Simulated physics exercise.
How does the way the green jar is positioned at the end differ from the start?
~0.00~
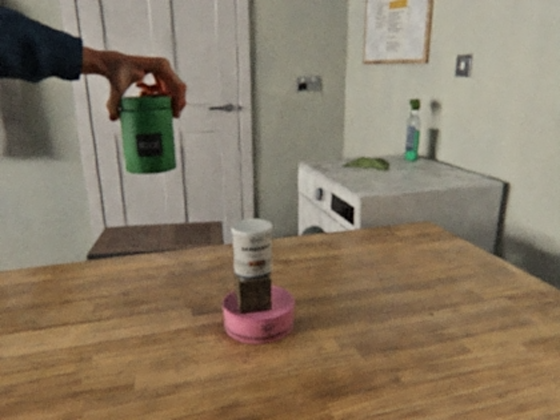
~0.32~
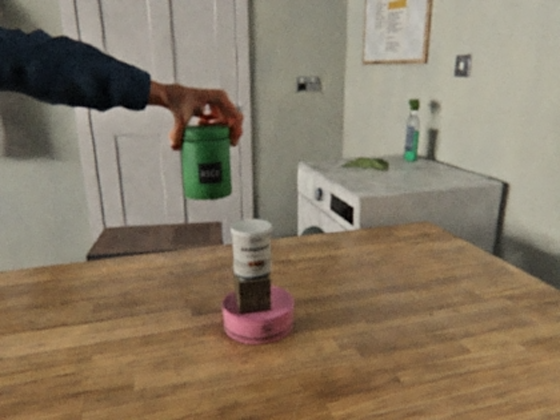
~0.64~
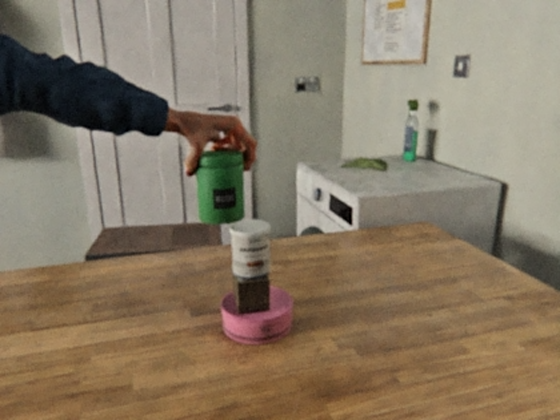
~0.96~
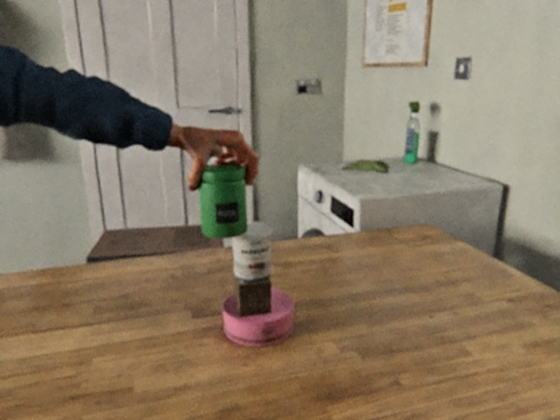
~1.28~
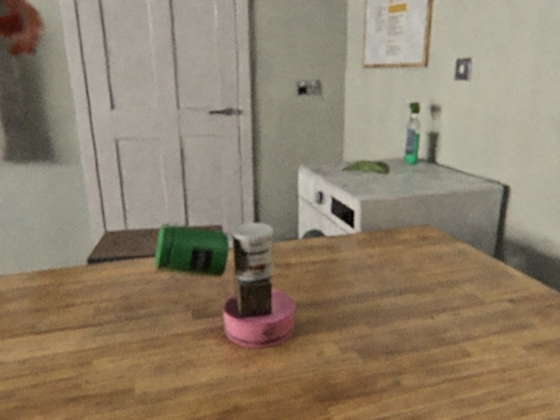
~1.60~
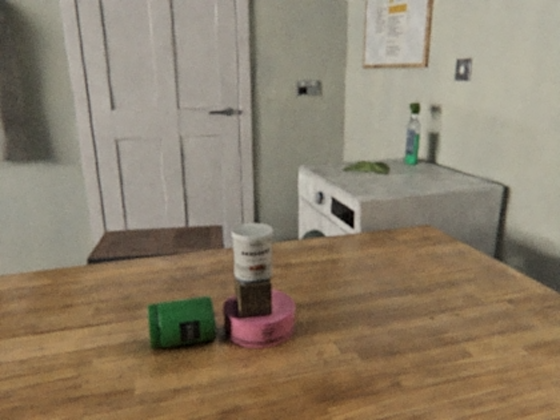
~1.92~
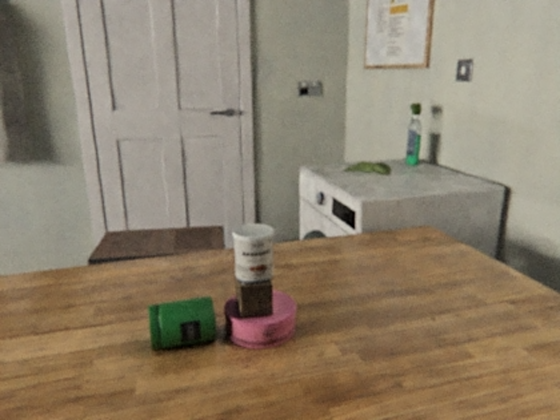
At the start the green jar is held upright in the hand, but at the end it lies on its side on the table, to the left of the pink tub.
